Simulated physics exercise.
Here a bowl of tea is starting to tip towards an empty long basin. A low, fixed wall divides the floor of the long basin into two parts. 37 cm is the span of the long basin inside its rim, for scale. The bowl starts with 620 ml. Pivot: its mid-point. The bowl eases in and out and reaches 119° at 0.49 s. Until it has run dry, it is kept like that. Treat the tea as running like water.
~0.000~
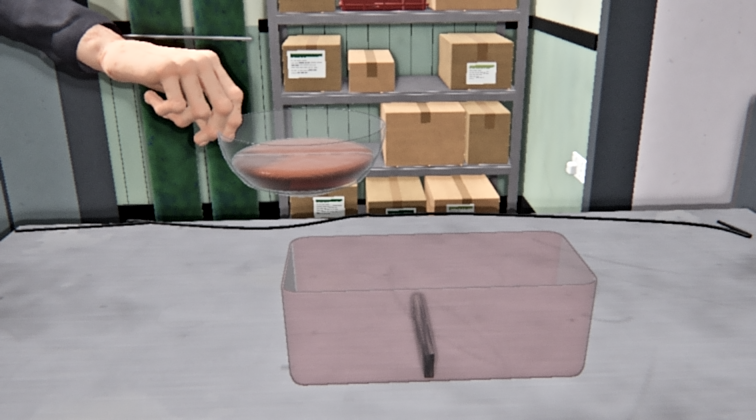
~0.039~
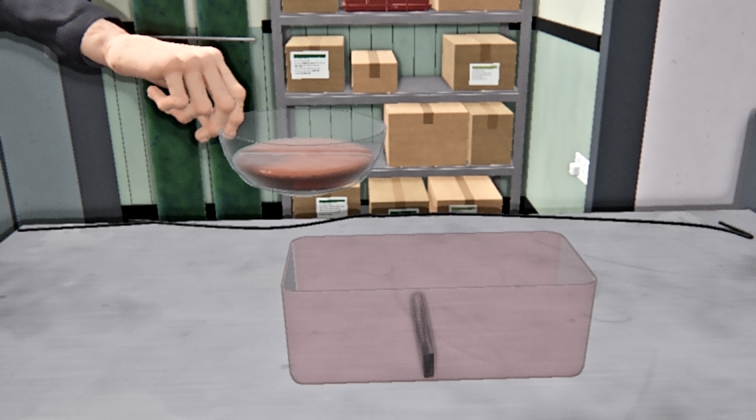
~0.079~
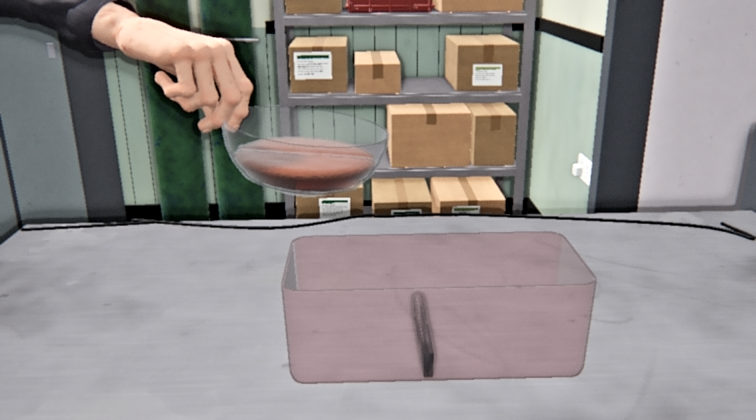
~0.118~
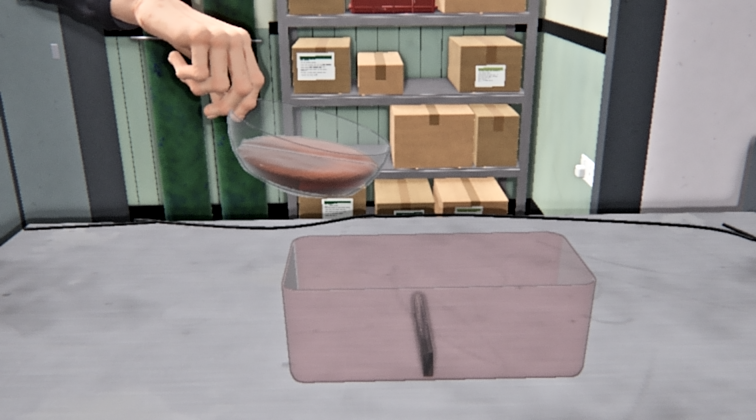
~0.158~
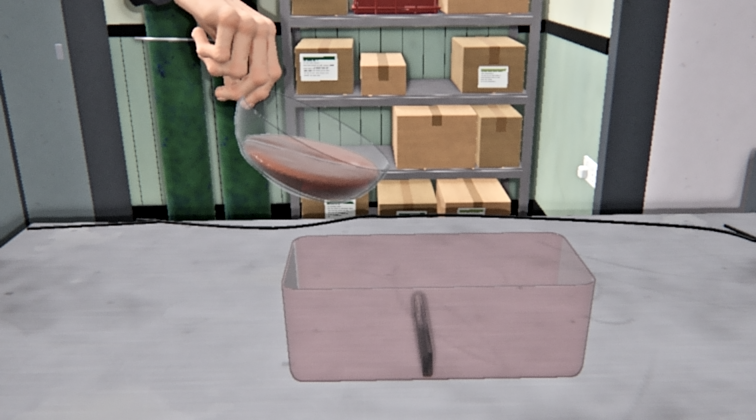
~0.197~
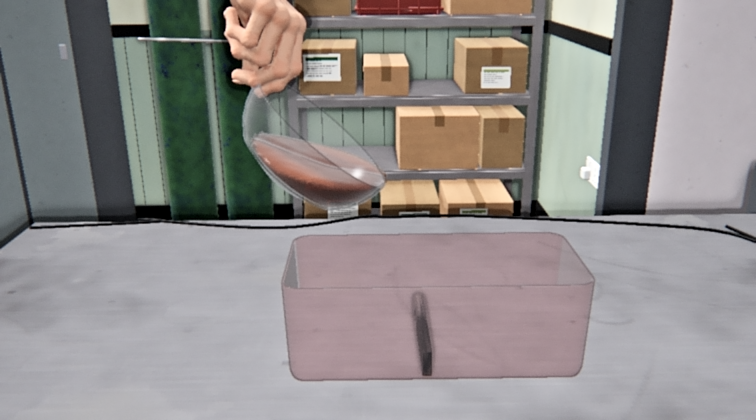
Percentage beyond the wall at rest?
31 per cent.
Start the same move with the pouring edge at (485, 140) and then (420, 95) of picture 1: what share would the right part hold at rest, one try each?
I'd expect close to 75 per cent and then close to 60 per cent.
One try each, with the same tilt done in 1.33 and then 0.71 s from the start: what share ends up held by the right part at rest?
45 per cent first, 40 per cent second.
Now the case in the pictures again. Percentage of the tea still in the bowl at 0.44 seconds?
At that time about 0 in a hundred parts are still held.
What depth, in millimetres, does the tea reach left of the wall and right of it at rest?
Final levels - left approx 16 mm, right approx 6 mm.
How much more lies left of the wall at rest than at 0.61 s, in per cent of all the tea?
Around 1 in a hundred.
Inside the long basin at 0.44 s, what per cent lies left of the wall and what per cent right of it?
Some 82 per cent left and 10 right.
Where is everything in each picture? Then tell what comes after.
It leans 0°; its right rim is at (385, 125); the tea meets the walls at (232, 155) and (375, 152); the long basin's rim runs from (287, 264) to (578, 257); the wall's top is at (423, 323), in the first picture.
It leans 2°; its right rim is at (386, 128); the tea meets the walls at (233, 153) and (375, 153), in the second picture.
It leans 8°; its right rim is at (388, 136); the tea meets the walls at (235, 149) and (376, 156), in the third picture.
It leans 16°; its right rim is at (390, 148); the tea meets the walls at (238, 144) and (375, 162), in the fourth picture.
It leans 28°; its right rim is at (389, 165); the tea meets the walls at (243, 139) and (374, 166), in the fifth picture.
It leans 41°; its right rim is at (384, 183); the tea meets the walls at (253, 137) and (376, 171); 1 per cent is over the edge, in the sixth picture.
By 0.44 s the tilt is 115° and 0 per cent is still to pour, 81 is left of the wall and 9 right of it.
By 0.61 s the tilt is 119° and 0 per cent is still to pour, 63 is left of the wall and 22 right of it.
By 0.79 s the tilt is 119° and 0 per cent is still to pour, 61 is left of the wall and 26 right of it.
By 0.99 s the tilt is 119° and 0 per cent is still to pour, 64 is left of the wall and 31 right of it.
At rest 64 per cent lies left of the wall, 31 right of it and 5 outside.
